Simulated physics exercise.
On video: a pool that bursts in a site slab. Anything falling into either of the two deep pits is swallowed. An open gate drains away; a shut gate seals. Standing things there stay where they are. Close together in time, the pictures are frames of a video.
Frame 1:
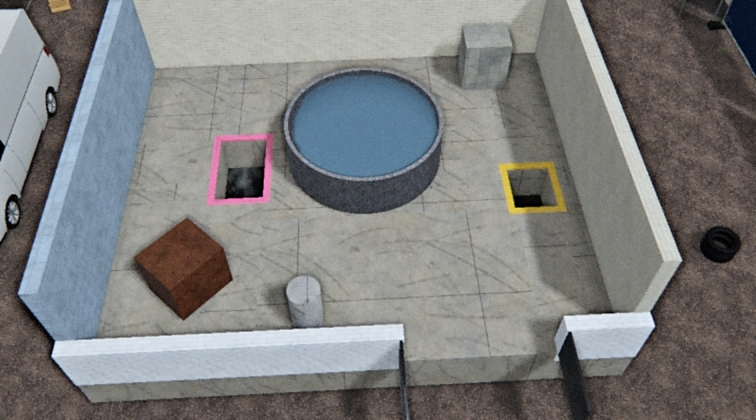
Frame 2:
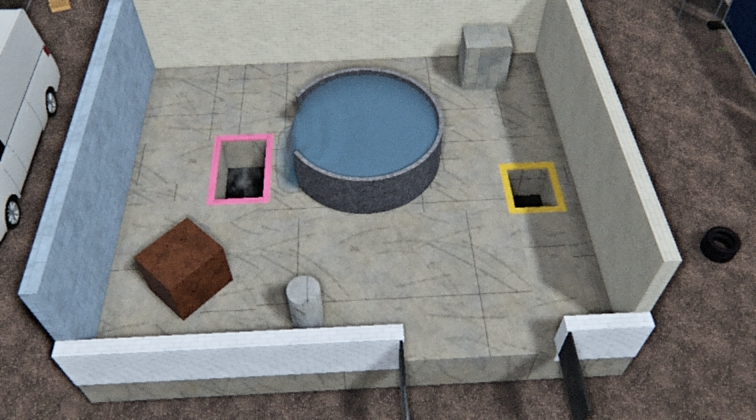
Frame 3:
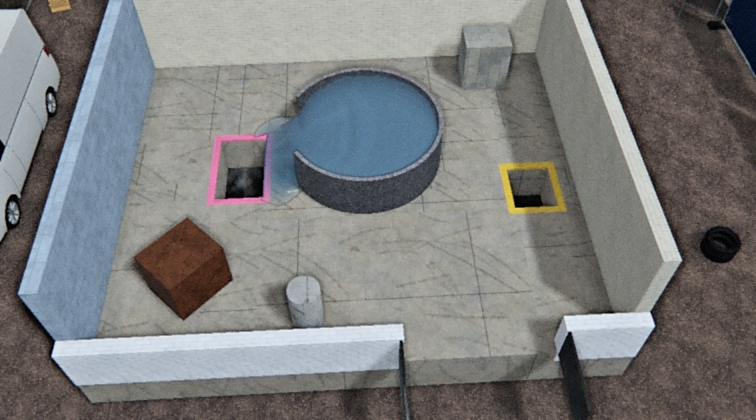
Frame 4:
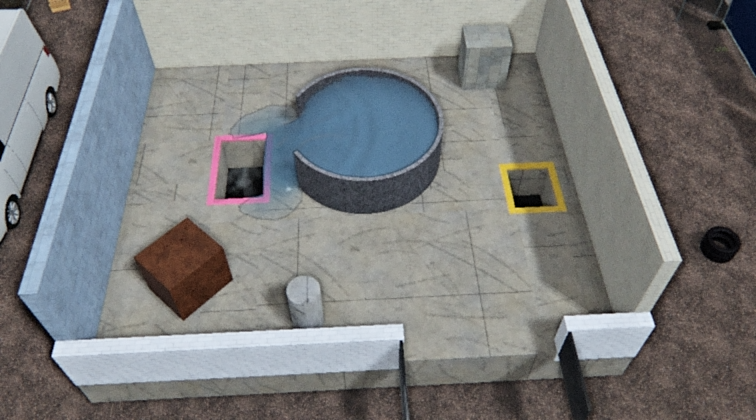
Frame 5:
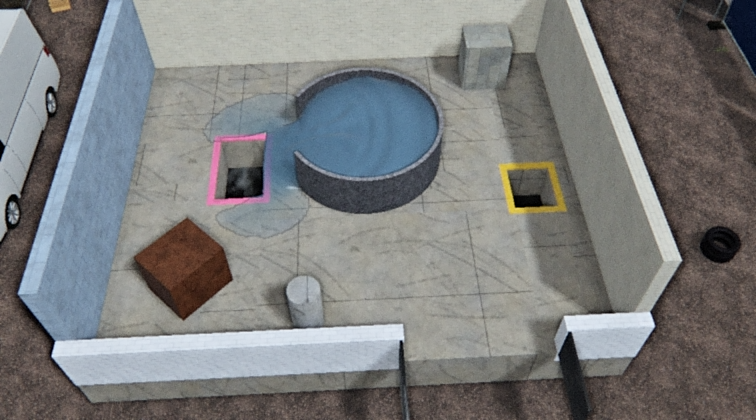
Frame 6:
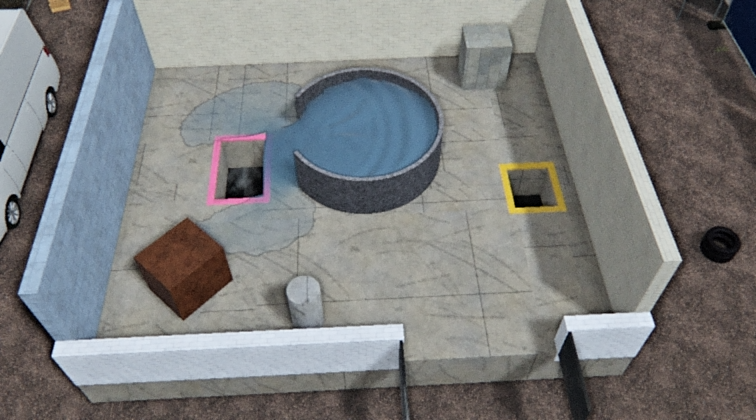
At first, still water fills a round stone pool inside a walled slab with pink-edged and yellow-edged square holes. The pool's left side opens and water pours through the gap toward the pink-edged hole. It then spreads around that hole in thin sheets, above and below, reaching farther left.
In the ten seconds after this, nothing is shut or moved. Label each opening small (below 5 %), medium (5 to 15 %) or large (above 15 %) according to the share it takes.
Gate: Small; pink pit: Large; yellow pit: Small.
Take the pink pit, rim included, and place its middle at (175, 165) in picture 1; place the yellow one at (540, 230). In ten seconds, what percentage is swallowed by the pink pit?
Result - pink pit, 55 in a hundred.
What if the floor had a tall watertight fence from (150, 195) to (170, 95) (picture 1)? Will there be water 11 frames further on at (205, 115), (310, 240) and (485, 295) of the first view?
In the order given, the spots are swamped, spared and spared.
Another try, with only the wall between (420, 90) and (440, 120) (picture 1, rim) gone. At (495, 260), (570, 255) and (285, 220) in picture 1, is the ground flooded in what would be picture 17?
Result, in sequence: Untouched by the flood; inundated; untouched by the flood.
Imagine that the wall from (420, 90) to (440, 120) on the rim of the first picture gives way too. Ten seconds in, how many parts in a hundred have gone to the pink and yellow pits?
In percent: Pink 2, yellow 35.
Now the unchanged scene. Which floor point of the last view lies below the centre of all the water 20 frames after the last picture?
The water's centre sits above (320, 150).
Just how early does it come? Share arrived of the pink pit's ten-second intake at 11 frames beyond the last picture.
Near 50 in a hundred.
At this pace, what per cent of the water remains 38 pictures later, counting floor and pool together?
38 per cent.
A moment on, water covers 20 % of the floor; the gate 0 %, the pink pit 21 %, the yellow pit 0 %.
Next, water covers 20 % of the floor; the gate 0 %, the pink pit 34 %, the yellow pit 0 %.
Then, water covers 25 % of the floor; the gate 0 %, the pink pit 47 %, the yellow pit 0 %.
Later, water covers 40 % of the floor; the gate 0 %, the pink pit 62 %, the yellow pit 0 %.
In the end, water covers 50 % of the floor; the gate 0 %, the pink pit 72 %, the yellow pit 0 %.
